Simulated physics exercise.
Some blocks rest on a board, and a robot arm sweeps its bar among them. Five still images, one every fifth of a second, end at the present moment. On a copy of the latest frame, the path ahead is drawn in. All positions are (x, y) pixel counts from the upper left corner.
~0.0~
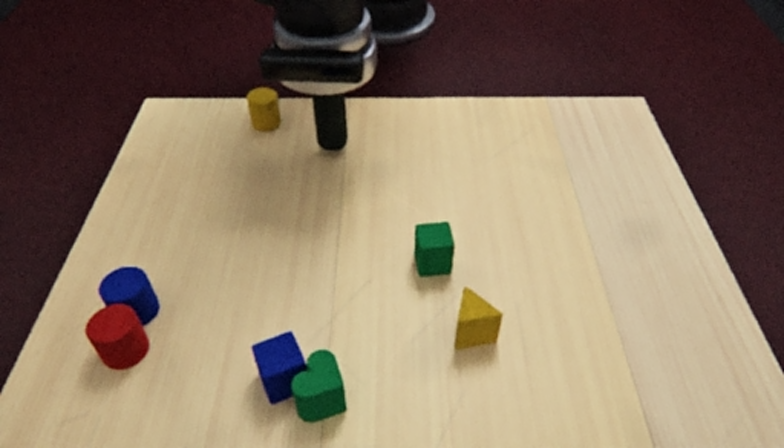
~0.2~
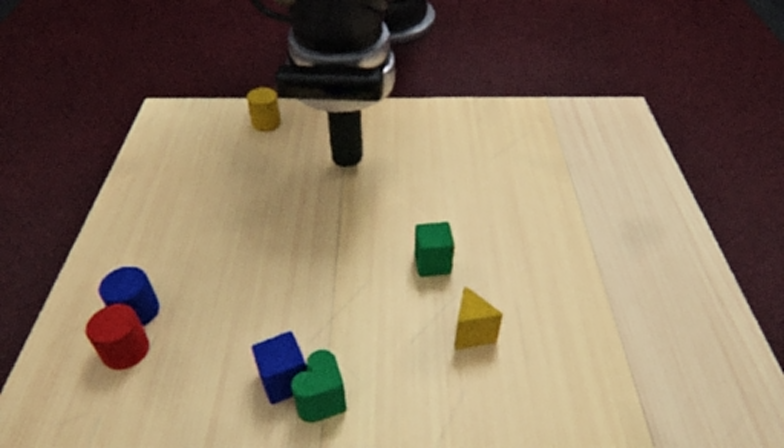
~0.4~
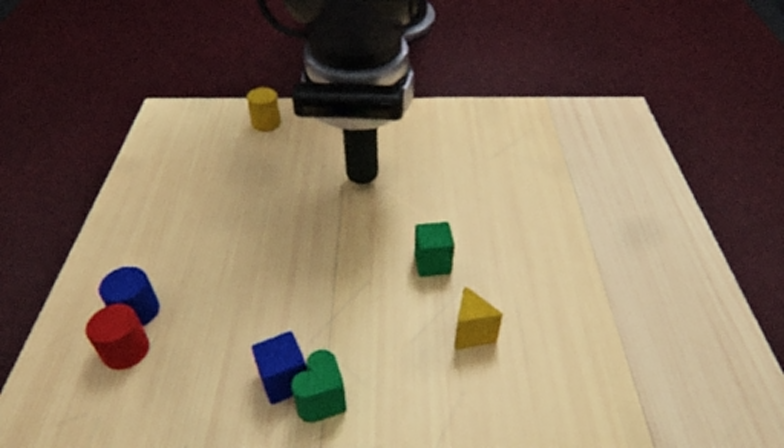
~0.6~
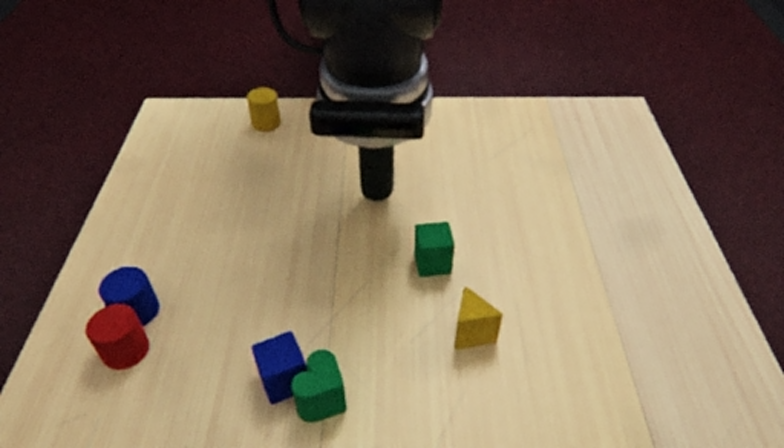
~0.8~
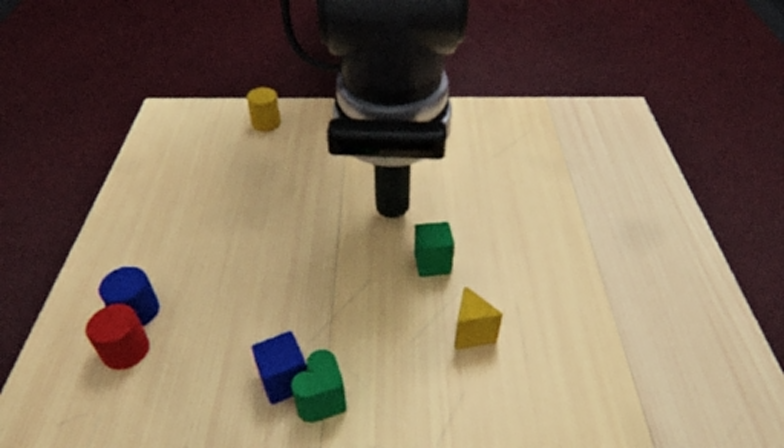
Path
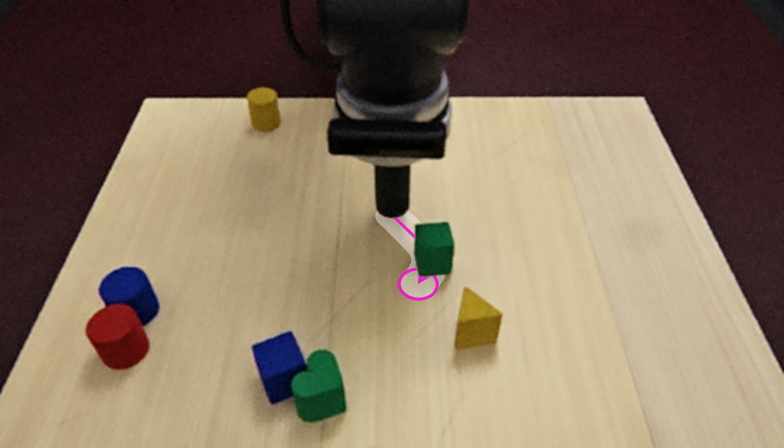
On a pale wooden board, a robot arm's black bar moving down and right toward the green block, the coloured blocks staying still.
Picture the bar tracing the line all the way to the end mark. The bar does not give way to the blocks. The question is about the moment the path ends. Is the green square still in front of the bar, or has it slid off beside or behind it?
The bar will have lost it.
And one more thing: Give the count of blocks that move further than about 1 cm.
I'd say just one block gets shifted by more than about 1 cm.
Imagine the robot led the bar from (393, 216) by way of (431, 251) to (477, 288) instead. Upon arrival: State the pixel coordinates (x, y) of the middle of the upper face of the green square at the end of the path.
The spot you're after is about (485, 294) in the image.
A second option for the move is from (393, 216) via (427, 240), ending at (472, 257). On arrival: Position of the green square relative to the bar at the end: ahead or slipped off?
The bar passes it.
The drawn path runs from (393, 216) by way of (413, 235) and (430, 258) to (418, 284).
On the path given first. One third of the way, bar (414, 227); nothing pushed yet.
Two thirds of the way, bar (430, 250); green square (454, 253), turned 20° anticlockwise.
At the end, bar (419, 276); green square (459, 264), turned 50° anticlockwise; yellow triangle not moved.
